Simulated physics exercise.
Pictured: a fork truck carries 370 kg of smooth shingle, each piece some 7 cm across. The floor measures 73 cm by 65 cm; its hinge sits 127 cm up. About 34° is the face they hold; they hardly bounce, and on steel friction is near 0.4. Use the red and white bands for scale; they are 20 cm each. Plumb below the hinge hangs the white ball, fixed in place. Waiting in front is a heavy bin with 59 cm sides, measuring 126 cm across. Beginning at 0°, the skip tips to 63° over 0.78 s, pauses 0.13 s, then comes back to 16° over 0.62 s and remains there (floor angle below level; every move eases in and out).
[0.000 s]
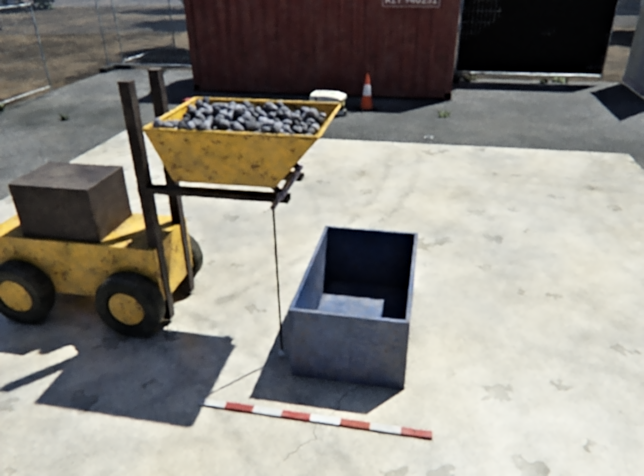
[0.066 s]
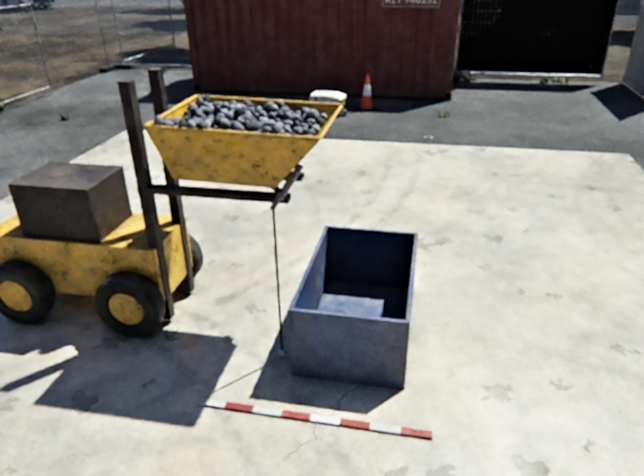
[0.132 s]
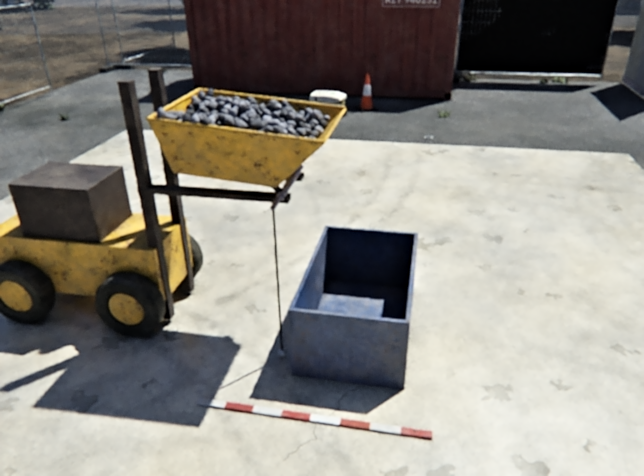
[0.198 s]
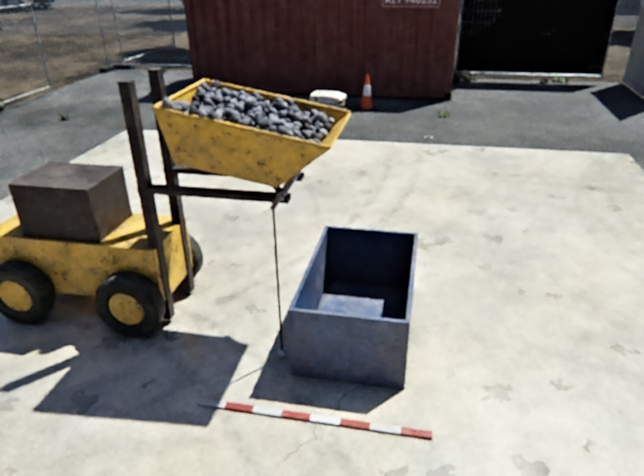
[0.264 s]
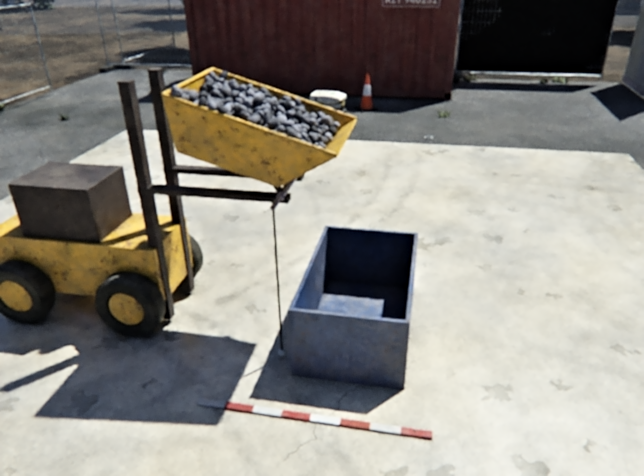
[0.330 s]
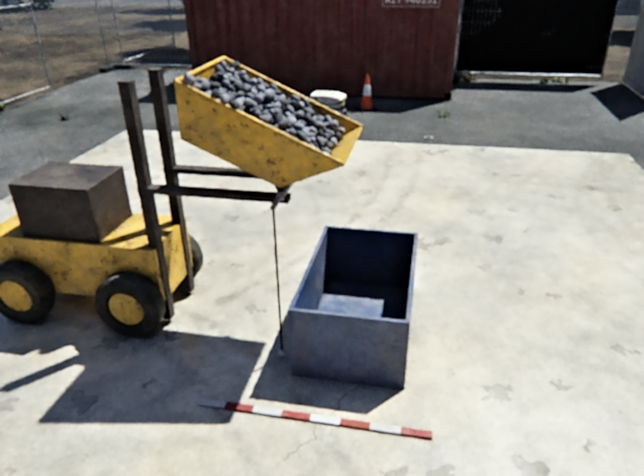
Paved yard by a red container, a yellow fork truck steadily tilting its raised skip of grey stones down to the right.
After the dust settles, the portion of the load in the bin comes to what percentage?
It comes to roughly 10 per cent.
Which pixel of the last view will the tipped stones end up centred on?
At about pixel (478, 335) in the last view.
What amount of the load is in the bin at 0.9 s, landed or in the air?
About 15 per cent by then.
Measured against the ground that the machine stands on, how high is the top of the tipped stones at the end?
About 16 cm above it.
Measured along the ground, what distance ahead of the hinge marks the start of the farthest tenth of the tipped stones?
It's roughly 230 cm in front of the hinge.
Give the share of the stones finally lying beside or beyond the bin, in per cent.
I'd put it near 60 per cent.
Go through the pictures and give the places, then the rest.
In the first frame, lip at (318, 138), floor tilted 0°, highest stones at (252, 112).
In the second frame, the skip is at 1°, its lip at (319, 139); the top of the load is at (236, 108); the stones move at 0.3 m/s on average.
In the third frame, the skip is at 5°, its lip at (324, 143); the top of the load is at (219, 102); the stones move at 0.6 m/s on average.
In the fourth frame, lip at (330, 148), floor tilted 10°, highest stones at (211, 93); the stones move at 0.8 m/s on average.
In the fifth frame, lip at (337, 155), floor tilted 17°, highest stones at (215, 82); the stones move at 0.9 m/s on average.
In the sixth frame, lip at (344, 165), floor tilted 24°, highest stones at (224, 72); the stones move at 1.1 m/s on average.
After 0.6 s the floor is at 53°; 100 % in the skip; the foremost stones are at (354, 167).
After 0.9 s the floor is at 63°; 87 % in the skip, 13 % in the bin, 1 % beside or beyond the bin; the foremost stones are at (415, 227).
After 2.0 s the floor is at 16°; 30 % in the skip, 12 % in the bin, 59 % beside or beyond the bin; the foremost stones are past the picture's edge.
After 4.3 s the floor is at 16°; 30 % in the skip, 12 % in the bin, 59 % beside or beyond the bin; the foremost stones are past the picture's edge.
